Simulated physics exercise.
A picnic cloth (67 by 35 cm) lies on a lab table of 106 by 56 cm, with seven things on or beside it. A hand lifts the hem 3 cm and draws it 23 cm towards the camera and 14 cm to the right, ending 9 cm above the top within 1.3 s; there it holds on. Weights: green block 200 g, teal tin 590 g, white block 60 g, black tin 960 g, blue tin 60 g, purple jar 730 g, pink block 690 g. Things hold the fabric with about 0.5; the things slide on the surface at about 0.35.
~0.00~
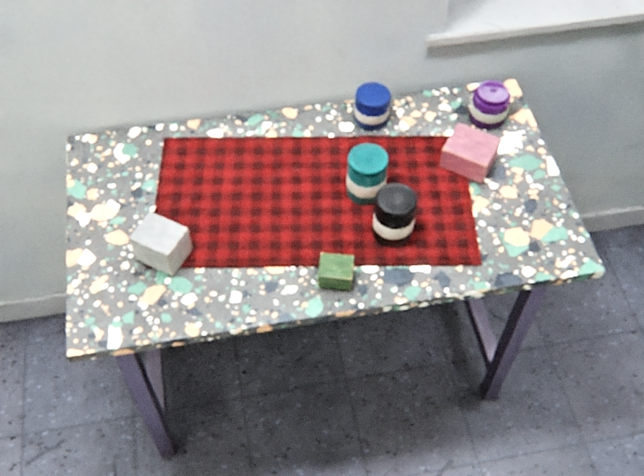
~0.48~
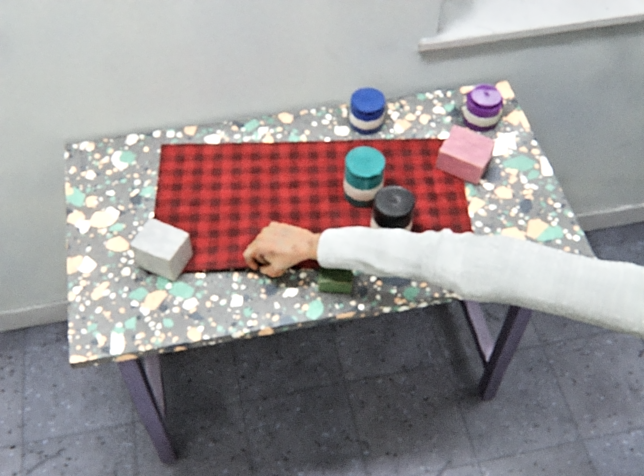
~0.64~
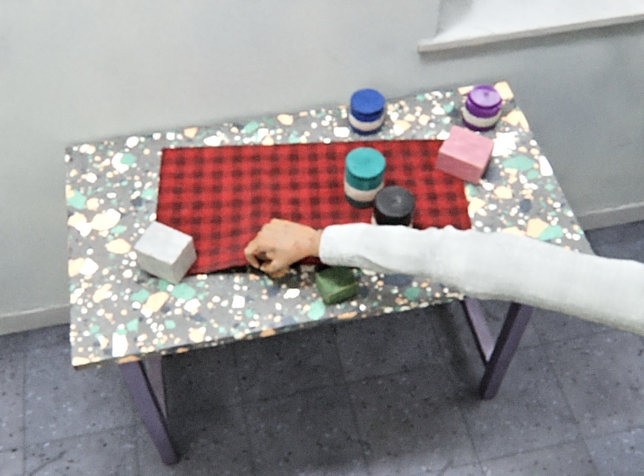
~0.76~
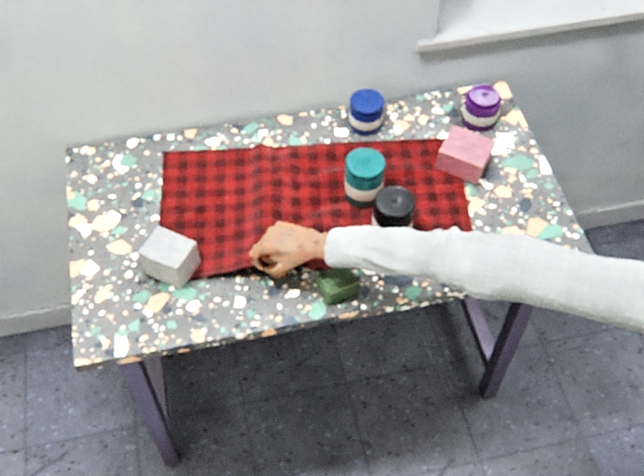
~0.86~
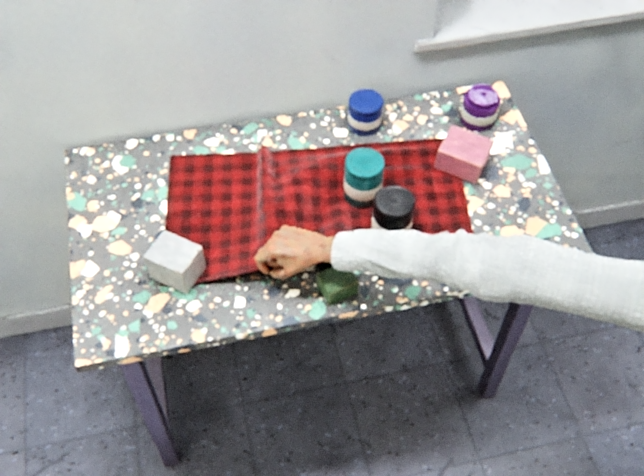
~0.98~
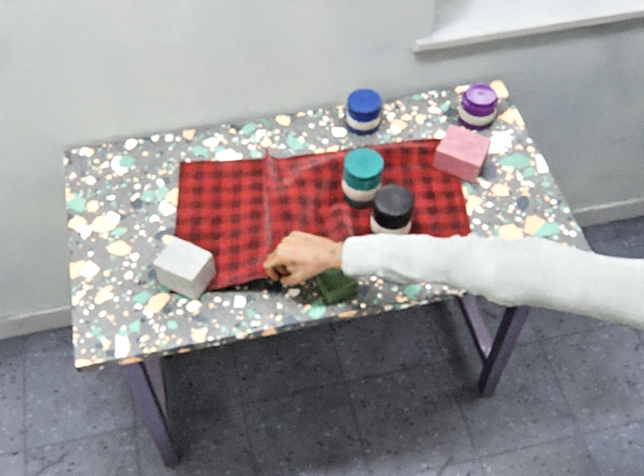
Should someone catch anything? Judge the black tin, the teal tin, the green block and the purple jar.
Result: Black tin keeps to the top, teal tin stays on, green block drops off, purple jar remains up there.
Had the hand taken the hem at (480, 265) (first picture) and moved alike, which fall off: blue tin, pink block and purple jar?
In that case: Blue tin stays up, pink block stays on, purple jar stays on.
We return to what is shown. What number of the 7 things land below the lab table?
2 of them.
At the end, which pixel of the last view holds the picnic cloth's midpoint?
Near (348, 243).
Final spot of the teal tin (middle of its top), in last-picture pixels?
At about (384, 216).
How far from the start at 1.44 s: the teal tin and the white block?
About: Teal tin 6 cm, white block 20 cm.
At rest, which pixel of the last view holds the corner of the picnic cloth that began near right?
Around (496, 235).
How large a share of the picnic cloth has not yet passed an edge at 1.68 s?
About 90 per cent.
By 1.2 s, 100 % of the picnic cloth is still over the top; teal tin 3 cm off its start, green block 2 cm off its start, white block 13 cm off its start.
By 1.4 s, 100 % of the picnic cloth is still over the top; teal tin 6 cm off its start, green block 5 cm off its start, black tin 2 cm off its start.
By 1.7 s, 90 % of the picnic cloth is still over the top; green block on its side, 11 cm off its start at (366, 320), teal tin 11 cm off its start at (373, 200), black tin 5 cm off its start at (410, 216).
By 1.9 s, 85 % of the picnic cloth is still over the top; green block over the edge, teal tin 14 cm off its start, black tin 8 cm off its start.
By 3.5 s, 85 % of the picnic cloth is still over the top; green block over the edge, teal tin 15 cm off its start at (384, 216), black tin 8 cm off its start at (425, 223), purple jar 0 cm off its start at (481, 94).
